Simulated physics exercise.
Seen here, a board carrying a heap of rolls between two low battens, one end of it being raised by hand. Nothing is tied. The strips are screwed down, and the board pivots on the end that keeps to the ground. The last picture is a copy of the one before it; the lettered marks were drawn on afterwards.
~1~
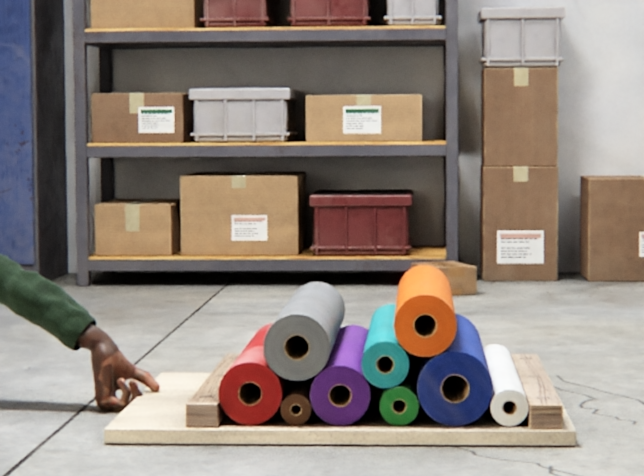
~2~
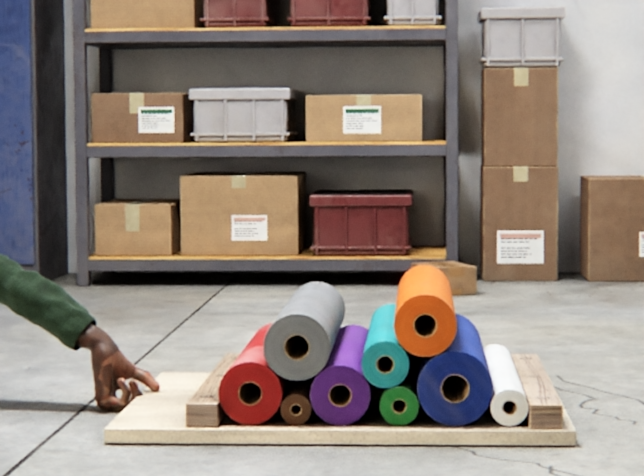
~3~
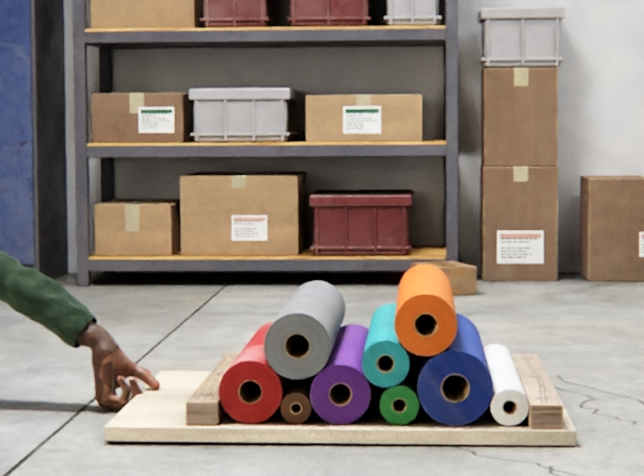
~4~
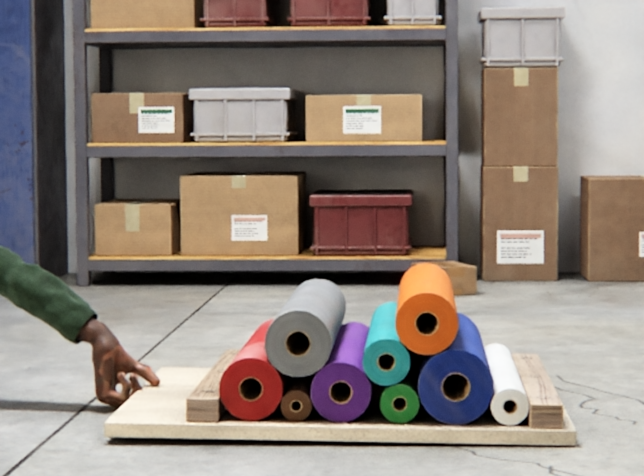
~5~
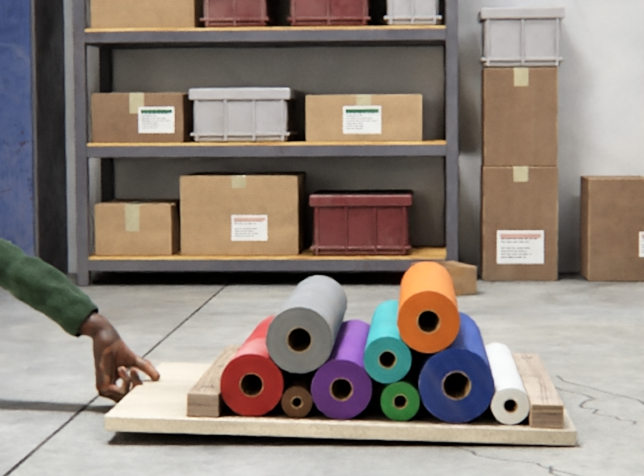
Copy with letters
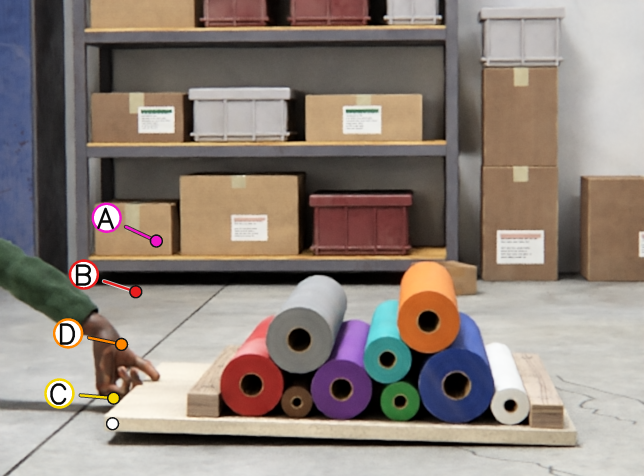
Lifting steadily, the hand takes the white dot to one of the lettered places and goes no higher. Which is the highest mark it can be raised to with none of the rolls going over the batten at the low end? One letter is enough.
The answer is mark D.
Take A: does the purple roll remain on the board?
The purple roll: Yes.
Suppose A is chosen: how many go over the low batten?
It comes to one.
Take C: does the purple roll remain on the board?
Yes, with C.
On the marked copy, A at (157, 241); B at (136, 292); C at (114, 398); D at (122, 344); the white dot at (113, 423).
Following D. Soon after the start, board at 11°.
Later, board at 12°.
In the end, board at 12°, none over the low batten.
As for the rest, A one over the low batten (orange); B one over the low batten (orange); C none over the low batten.
